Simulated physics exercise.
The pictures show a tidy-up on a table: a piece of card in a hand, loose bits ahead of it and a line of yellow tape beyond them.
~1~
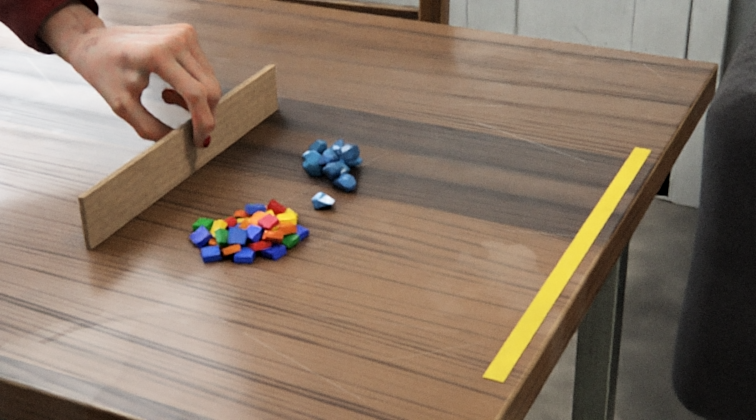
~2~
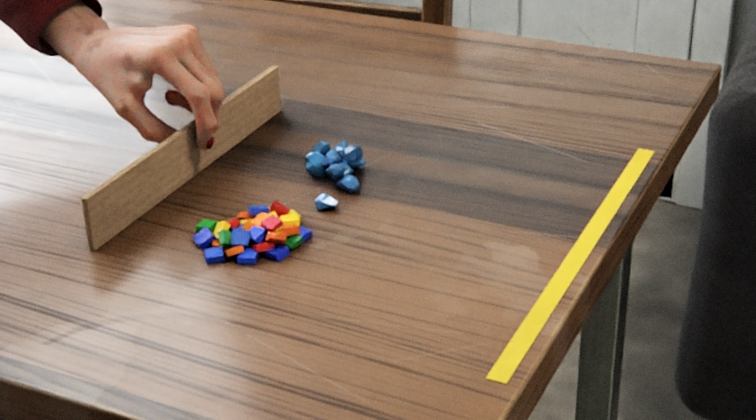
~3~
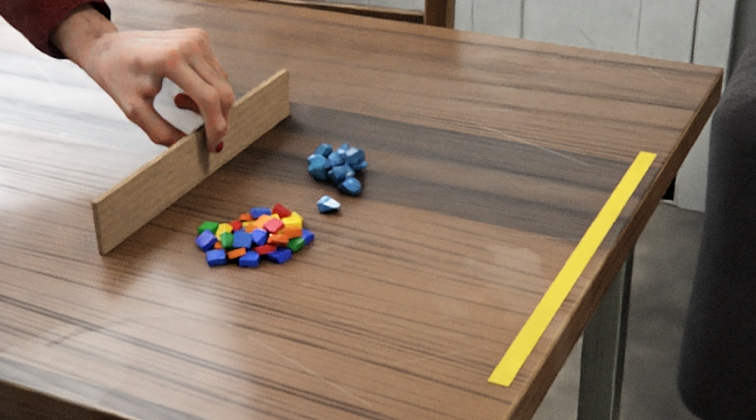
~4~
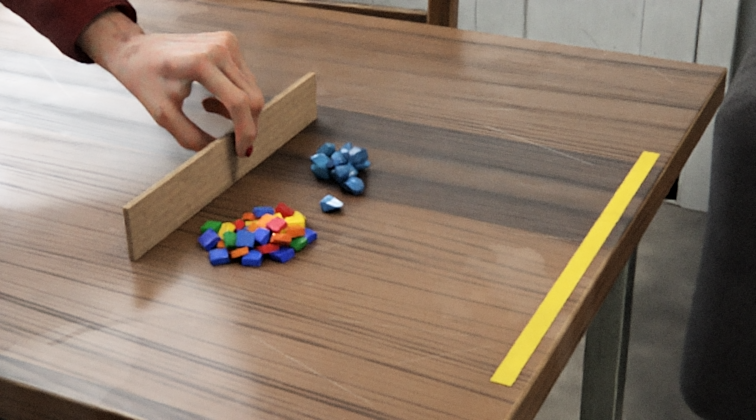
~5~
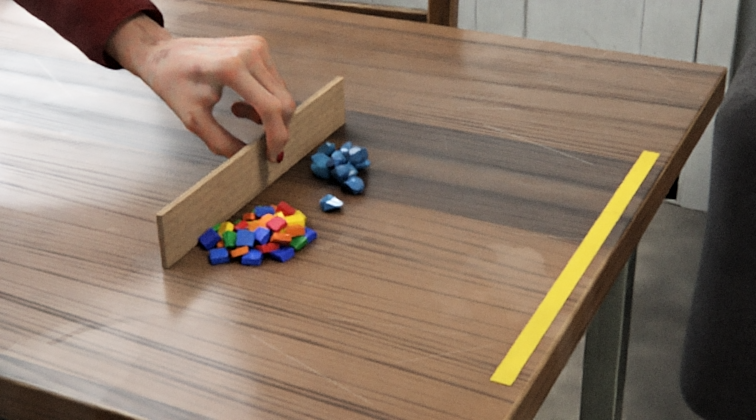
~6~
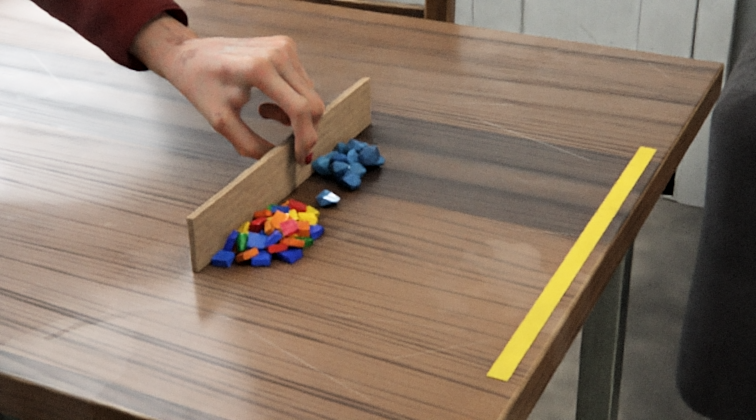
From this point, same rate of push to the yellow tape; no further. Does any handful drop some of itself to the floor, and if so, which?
Nearer handful: Yes, some drops. Farther handful: Yes, some drops.
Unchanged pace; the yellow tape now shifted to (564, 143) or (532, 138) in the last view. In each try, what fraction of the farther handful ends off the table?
About 0 % and 0 %.
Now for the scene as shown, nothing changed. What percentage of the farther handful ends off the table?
Roughly 100 percent.
Then, 0.60 s past the last view, piece of card still moving, near (438, 169); nearer handful all on the table, its front near (450, 285); farther handful all on the table, its front near (508, 195).
Then, 1.22 s past the last view, piece of card stopped at the yellow tape; nearer handful most over the edge; farther handful about a third over the edge.
Then, 1.50 s past the last view, piece of card stopped at the yellow tape; nearer handful all over the edge; farther handful all over the edge.
Finally, piece of card stopped at the yellow tape; nearer handful all over the edge; farther handful all over the edge.
